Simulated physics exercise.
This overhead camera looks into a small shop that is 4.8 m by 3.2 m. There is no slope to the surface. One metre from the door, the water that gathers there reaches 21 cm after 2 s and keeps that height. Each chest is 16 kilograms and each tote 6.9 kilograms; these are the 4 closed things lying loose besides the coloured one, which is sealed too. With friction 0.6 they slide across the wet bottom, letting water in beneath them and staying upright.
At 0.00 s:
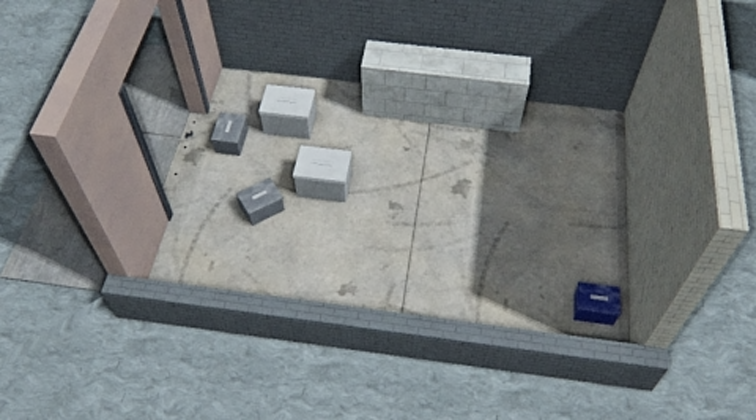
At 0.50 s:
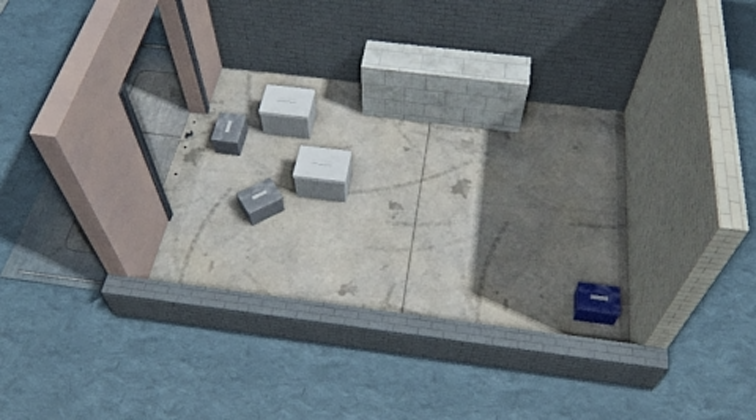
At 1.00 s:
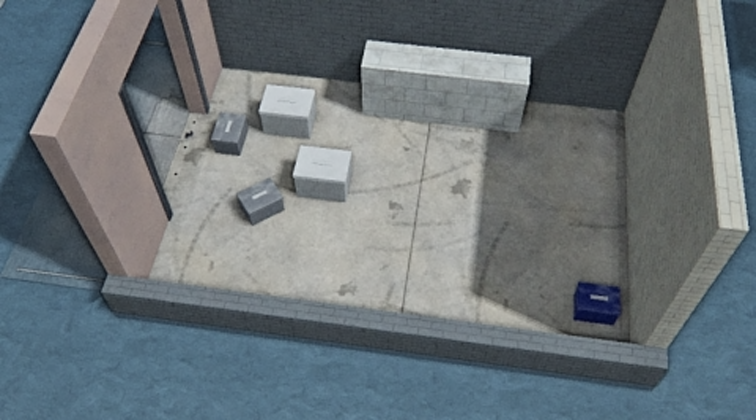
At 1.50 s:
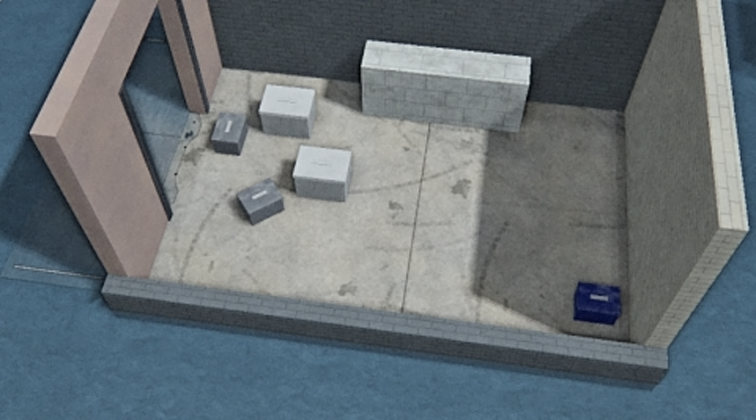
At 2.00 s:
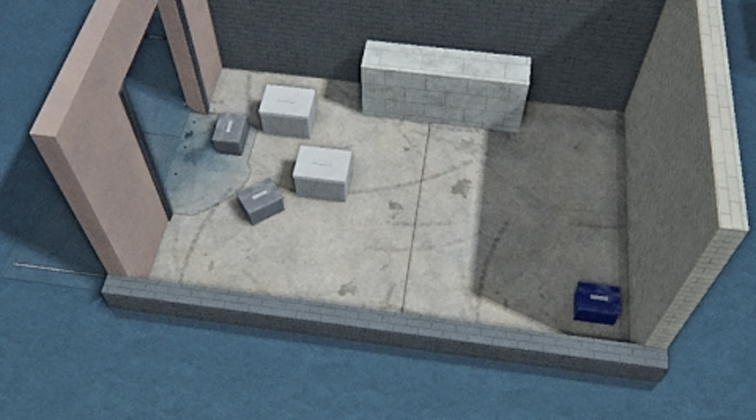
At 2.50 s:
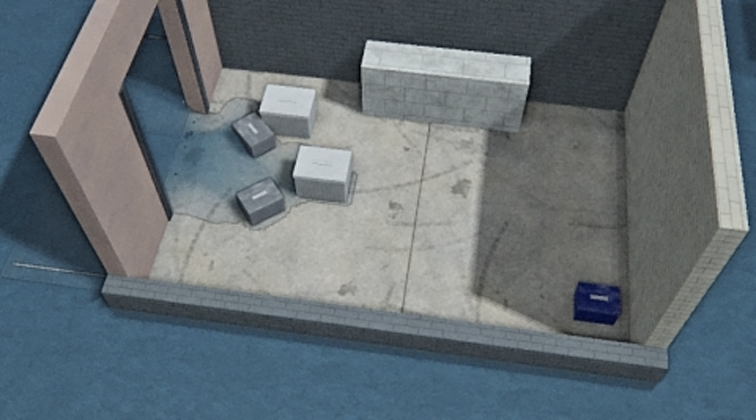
Water spreading through a doorway across a shop floor, nudging one small grey box while the blue tote sits still.
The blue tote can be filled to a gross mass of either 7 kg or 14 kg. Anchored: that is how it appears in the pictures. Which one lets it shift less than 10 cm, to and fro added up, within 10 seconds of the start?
Neither.
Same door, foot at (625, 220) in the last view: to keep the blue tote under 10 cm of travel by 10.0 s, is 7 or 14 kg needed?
If so, even the lighter mass works.
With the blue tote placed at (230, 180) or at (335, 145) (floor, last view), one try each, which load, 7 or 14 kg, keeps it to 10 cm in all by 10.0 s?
In order: Both fall short; both fall short.
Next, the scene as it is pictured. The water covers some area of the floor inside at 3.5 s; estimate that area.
I'd put it close to 6.0 m2.
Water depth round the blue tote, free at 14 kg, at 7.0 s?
Around 12 cm.
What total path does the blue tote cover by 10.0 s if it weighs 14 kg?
I'd put it near 100 cm in all.
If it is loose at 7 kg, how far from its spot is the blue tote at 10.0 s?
Displacement near 100 cm.
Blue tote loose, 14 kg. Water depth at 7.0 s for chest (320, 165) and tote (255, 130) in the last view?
5 and 12 cm.
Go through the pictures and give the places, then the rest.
The first frame shows the blue tote at (599, 298), on the bottom; water covers 0.0 m2; 0 of 5 have shifted.
The second frame shows the blue tote at (599, 298) rests on the ground; 0.0 m2 under water; 0 of 5 have shifted.
The third frame shows the blue tote at (599, 298) rests on the ground; water covers 0.0 m2; 0 of 5 have shifted.
The fourth frame shows the blue tote at (599, 298) rests on the ground; water covers 0.0 m2; 0 of 5 have shifted.
The fifth frame shows the blue tote at (599, 298) rests on the ground; 0.6 m2 under water; 0 of 5 have shifted.
The sixth frame shows the blue tote at (599, 298), on the bottom; 1.6 m2 under water; 1 of 5 have shifted.
After 3.5 s the blue tote would be 0 cm from its start with 7 kg and 0 cm from its start with 14 kg; 0 cm of water round it then.
After 4.5 s the blue tote would be 0 cm from its start with 7 kg and 0 cm from its start with 14 kg; 0 cm of water round it then.
After 7.0 s the blue tote would be 91 cm from its start with 7 kg and 23 cm from its start with 14 kg; 12 cm of water round it then.
After 10.0 s the blue tote would be 103 cm from its start with 7 kg and 84 cm from its start with 14 kg; 15 cm of water round it then.
